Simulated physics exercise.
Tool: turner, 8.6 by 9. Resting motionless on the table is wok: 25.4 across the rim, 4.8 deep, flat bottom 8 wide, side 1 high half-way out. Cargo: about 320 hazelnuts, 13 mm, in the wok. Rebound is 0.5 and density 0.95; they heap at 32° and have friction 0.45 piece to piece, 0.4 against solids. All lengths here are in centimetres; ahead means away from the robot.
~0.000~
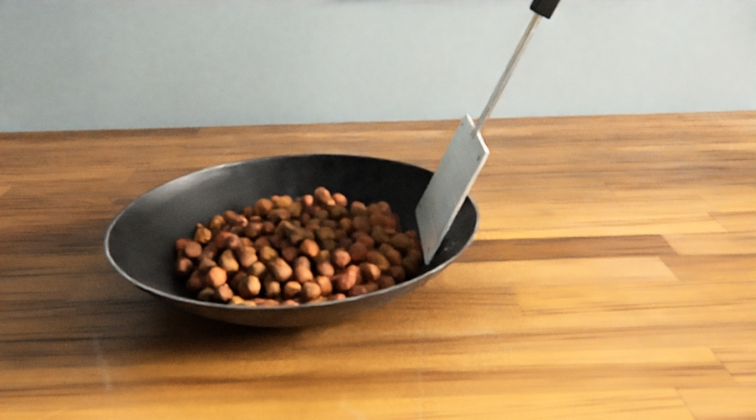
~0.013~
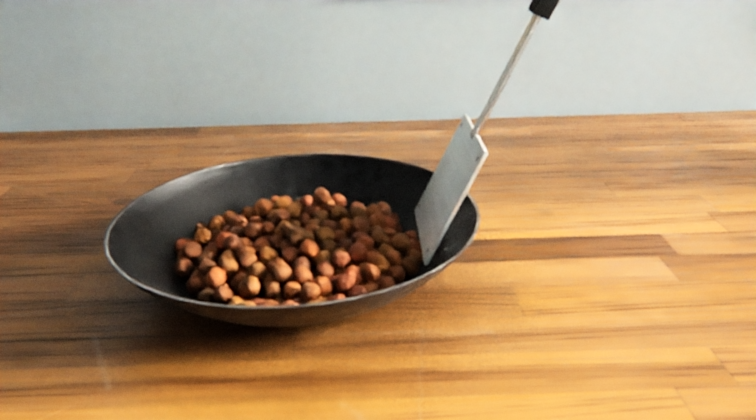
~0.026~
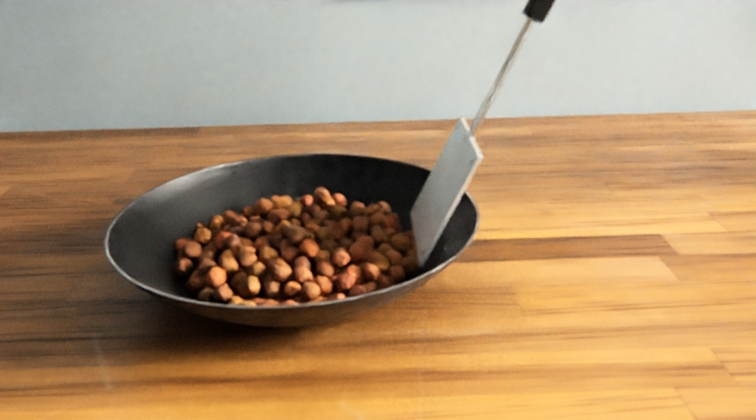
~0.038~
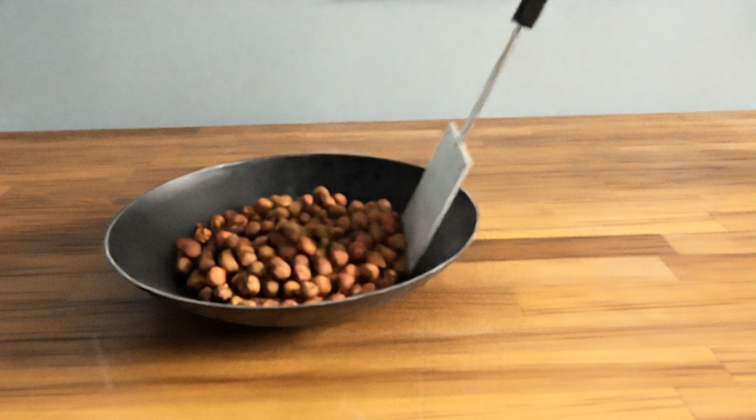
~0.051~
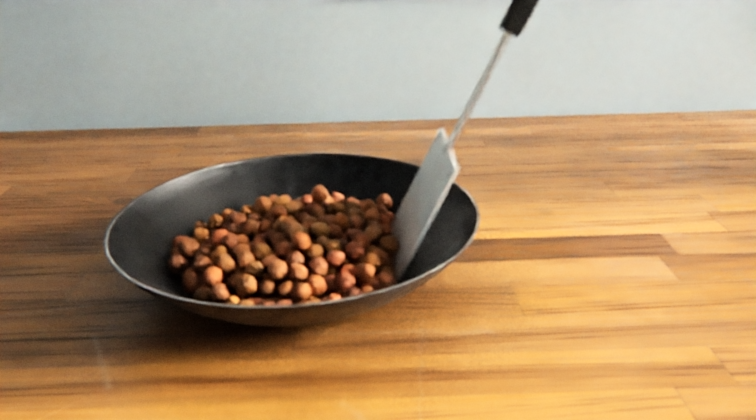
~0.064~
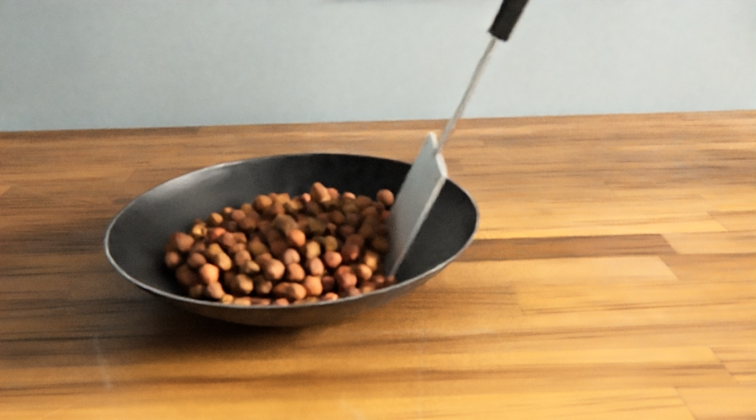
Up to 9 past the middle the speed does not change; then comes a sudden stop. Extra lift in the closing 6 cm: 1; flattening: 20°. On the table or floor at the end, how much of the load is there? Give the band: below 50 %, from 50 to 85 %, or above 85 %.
Below 50 %.
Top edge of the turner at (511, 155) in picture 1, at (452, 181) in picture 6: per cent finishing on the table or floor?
About 45 per cent.
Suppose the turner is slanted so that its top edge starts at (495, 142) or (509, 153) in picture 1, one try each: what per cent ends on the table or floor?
About 40 and 35 per cent.
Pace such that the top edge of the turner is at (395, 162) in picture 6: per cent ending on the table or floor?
Some 65 percent.
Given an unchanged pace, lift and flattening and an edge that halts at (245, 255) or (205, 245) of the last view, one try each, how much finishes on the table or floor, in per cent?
Roughly 0 and 25 per cent.
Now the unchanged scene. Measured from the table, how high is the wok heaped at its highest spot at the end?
It reaches around 5.5 cm.
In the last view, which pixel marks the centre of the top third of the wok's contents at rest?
Roughly at (196, 242).
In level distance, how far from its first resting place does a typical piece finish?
Near 9 cm, measured level.
By 0.16 s, sloping 64°, highest piece 5 above the table; 319 in the wok.
By 0.25 s, sloping 57°, highest piece 7 above the table; 318 in the wok, 1 on the blade or in flight.
By 0.50 s, sloping 44°, highest piece 6 above the table; 192 in the wok, 124 on the table or floor, 3 on the blade or in flight.
By 1.55 s, sloping 44°, highest piece 5 above the table; 190 in the wok, 129 on the table or floor.
Final count, 190 in the wok, 129 on the table or floor. That is 40 % on the table or floor.
